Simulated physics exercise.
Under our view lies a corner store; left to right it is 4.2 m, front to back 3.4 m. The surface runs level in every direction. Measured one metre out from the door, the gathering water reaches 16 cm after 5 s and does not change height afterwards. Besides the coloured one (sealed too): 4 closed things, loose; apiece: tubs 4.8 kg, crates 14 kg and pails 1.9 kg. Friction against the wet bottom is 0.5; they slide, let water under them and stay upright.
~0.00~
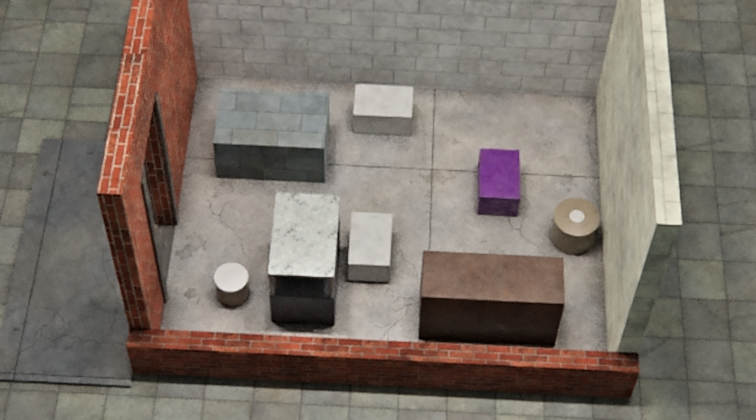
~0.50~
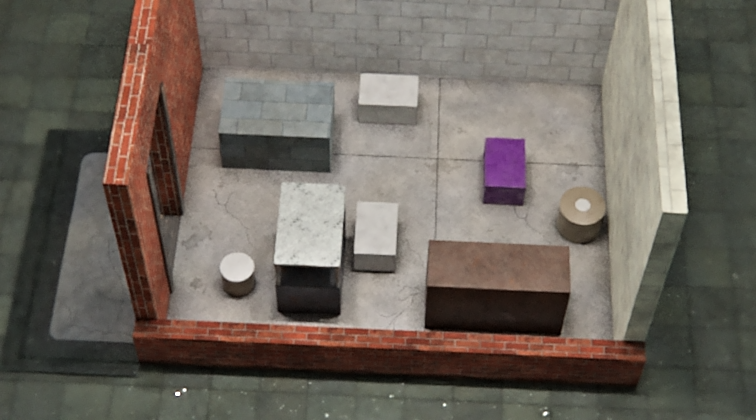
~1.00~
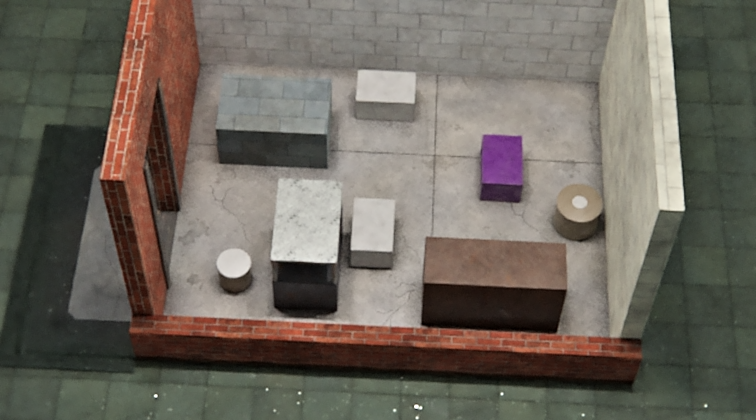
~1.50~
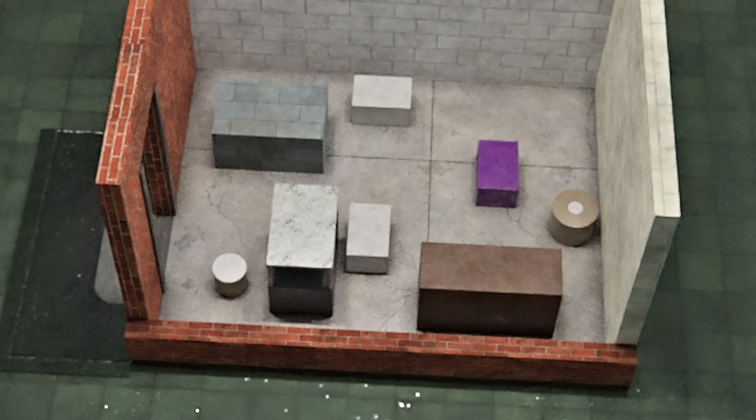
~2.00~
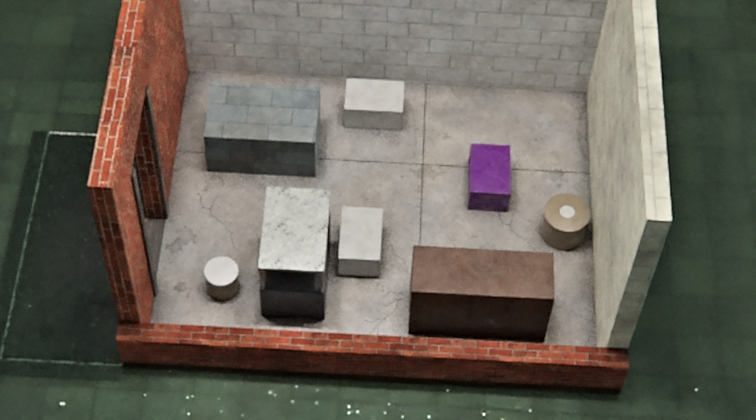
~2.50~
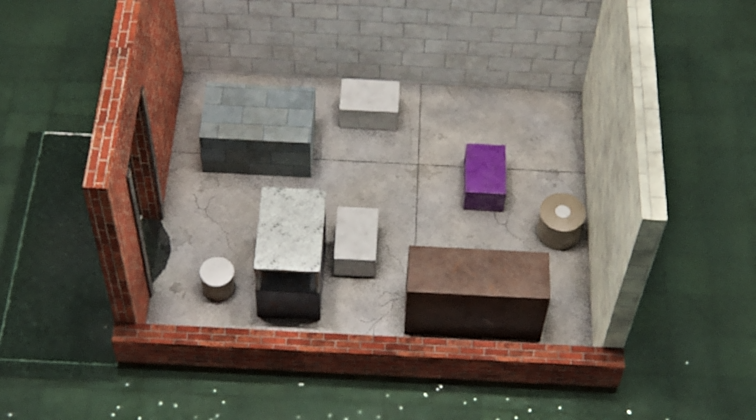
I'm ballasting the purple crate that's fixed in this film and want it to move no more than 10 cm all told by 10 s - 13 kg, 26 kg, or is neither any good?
13 kg will do.
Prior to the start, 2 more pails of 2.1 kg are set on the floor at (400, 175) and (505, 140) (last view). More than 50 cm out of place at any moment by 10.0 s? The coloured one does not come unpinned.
In the order given, beyond the mark and then within the mark.
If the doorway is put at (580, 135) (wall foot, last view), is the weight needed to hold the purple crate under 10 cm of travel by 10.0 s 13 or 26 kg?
There just the heavier succeeds.
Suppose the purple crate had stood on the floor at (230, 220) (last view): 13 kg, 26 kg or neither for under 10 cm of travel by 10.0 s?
Neither holds.
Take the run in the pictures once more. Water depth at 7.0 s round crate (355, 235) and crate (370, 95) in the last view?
Close to 2 and 1 centimetres.
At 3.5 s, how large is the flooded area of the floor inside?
Close to 1.0 m2, I'd say.
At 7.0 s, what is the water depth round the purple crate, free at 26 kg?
About 2 cm.
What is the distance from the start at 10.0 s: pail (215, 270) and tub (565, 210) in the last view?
In turn: 50 cm, 0 cm.
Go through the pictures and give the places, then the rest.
The first picture shows the purple crate at (500, 173), on the bottom; water covers 0.0 m2; 0 of 5 have shifted.
The second picture shows the purple crate at (505, 162), on the bottom; 0.0 m2 under water; 0 of 5 have shifted.
The third picture shows the purple crate at (503, 159), on the bottom; water covers 0.0 m2; 0 of 5 have shifted.
The fourth picture shows the purple crate at (498, 165), on the bottom; 0.0 m2 under water; 0 of 5 have shifted.
The fifth picture shows the purple crate at (491, 168) rests on the ground; water covers 0.0 m2; 0 of 5 have shifted.
The sixth picture shows the purple crate at (486, 168), on the bottom; 0.0 m2 under water; 0 of 5 have shifted.
After 3.5 s the purple crate would be 0 cm from its start with 13 kg and 0 cm from its start with 26 kg; 0 cm of water round it then.
After 4.5 s the purple crate would be 0 cm from its start with 13 kg and 0 cm from its start with 26 kg; 0 cm of water round it then.
After 7.0 s the purple crate would be 0 cm from its start with 13 kg and 0 cm from its start with 26 kg; 2 cm of water round it then.
After 10.0 s the purple crate would be 0 cm from its start with 13 kg and 0 cm from its start with 26 kg; 3 cm of water round it then.
